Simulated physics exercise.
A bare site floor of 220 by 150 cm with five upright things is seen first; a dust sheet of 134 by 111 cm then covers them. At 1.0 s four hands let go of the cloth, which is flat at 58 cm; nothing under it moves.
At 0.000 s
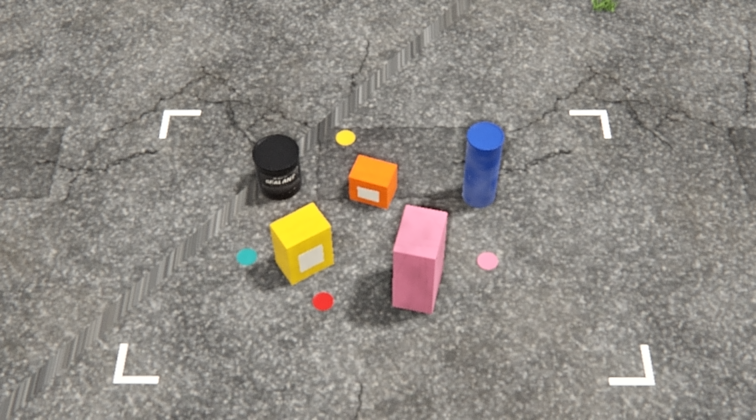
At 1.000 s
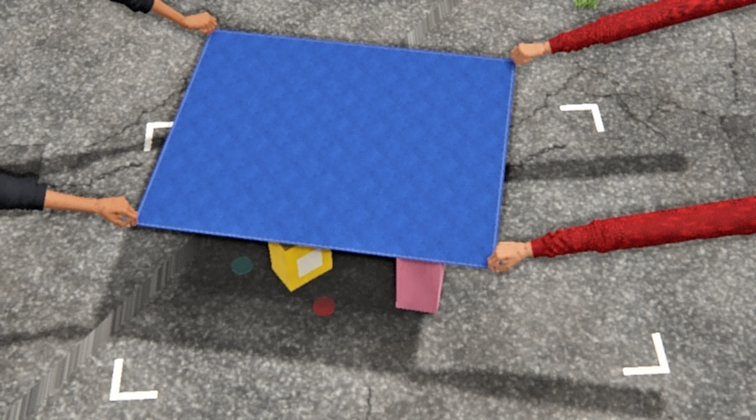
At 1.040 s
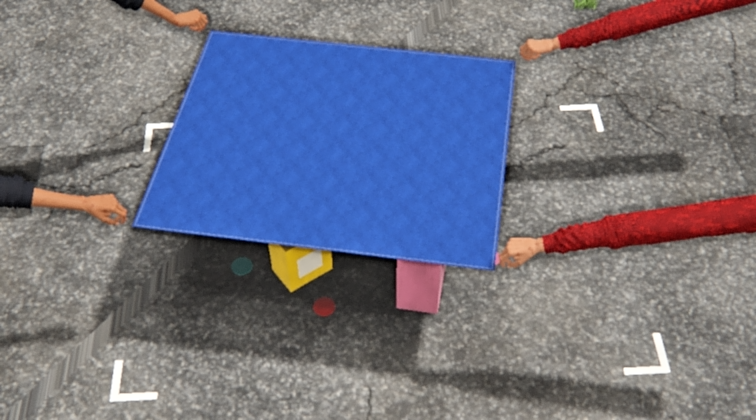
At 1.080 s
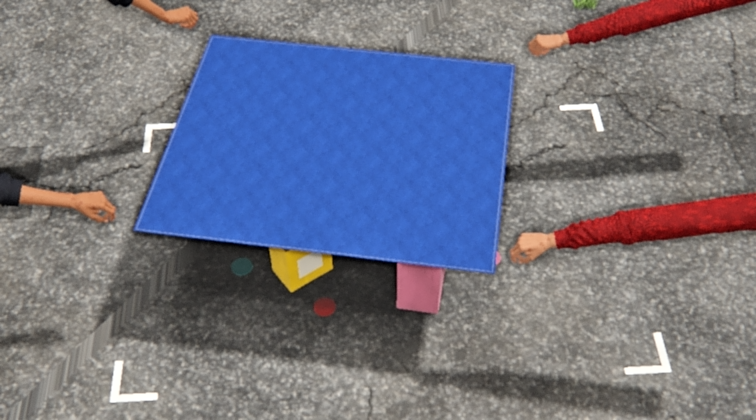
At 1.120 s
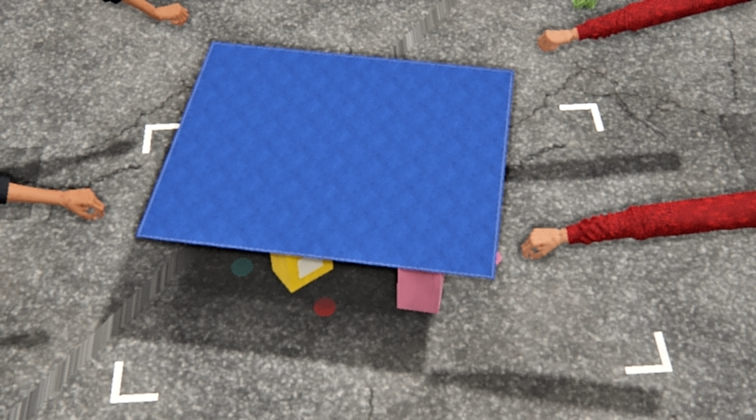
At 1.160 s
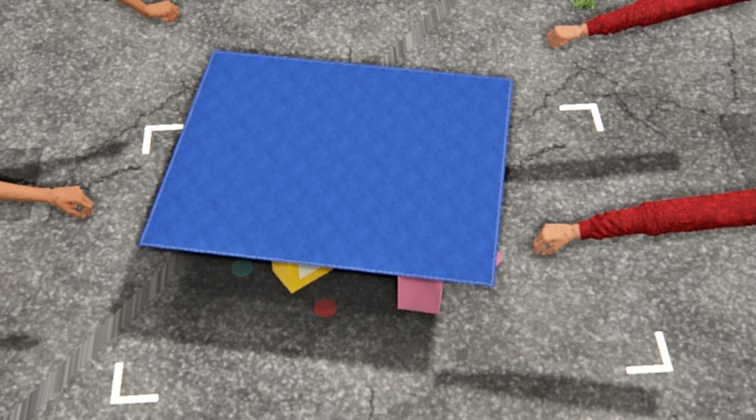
We see five upright objects and small coloured discs on cracked grey ground, then four hands holding a flat blue sheet above them; the hands let go and draw back as the sheet lowers slightly, still flat.
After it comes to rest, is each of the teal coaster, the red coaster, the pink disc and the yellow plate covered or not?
Result: Teal coaster vanishes under it, red coaster ends under the cloth, pink disc still shows, yellow plate still shows.
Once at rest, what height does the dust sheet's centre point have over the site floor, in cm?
About 20 cm up.
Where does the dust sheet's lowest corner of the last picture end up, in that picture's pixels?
I'd say it ends up somewhere about (446, 302).
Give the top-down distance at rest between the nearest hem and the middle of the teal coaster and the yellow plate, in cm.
14 cm and 4 cm, roughly.
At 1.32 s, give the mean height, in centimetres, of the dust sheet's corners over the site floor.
Mean corner height at that time: Approx. 22 cm.
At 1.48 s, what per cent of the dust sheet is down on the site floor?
Roughly 0 per cent.
After 1.3 s, 0 % of it is down, spanning 145 by 127 cm, above teal coaster, red coaster, yellow plate.
After 1.5 s, 0 % of it is down, spanning 134 by 119 cm, above teal coaster, red coaster.
After 1.6 s, 5 % of it is down, spanning 131 by 120 cm, above teal coaster, red coaster.
After 1.8 s, 5 % of it is down, spanning 132 by 118 cm, above teal coaster, red coaster.
After 3.3 s, 5 % of it is down, spanning 132 by 117 cm, above teal coaster, red coaster.
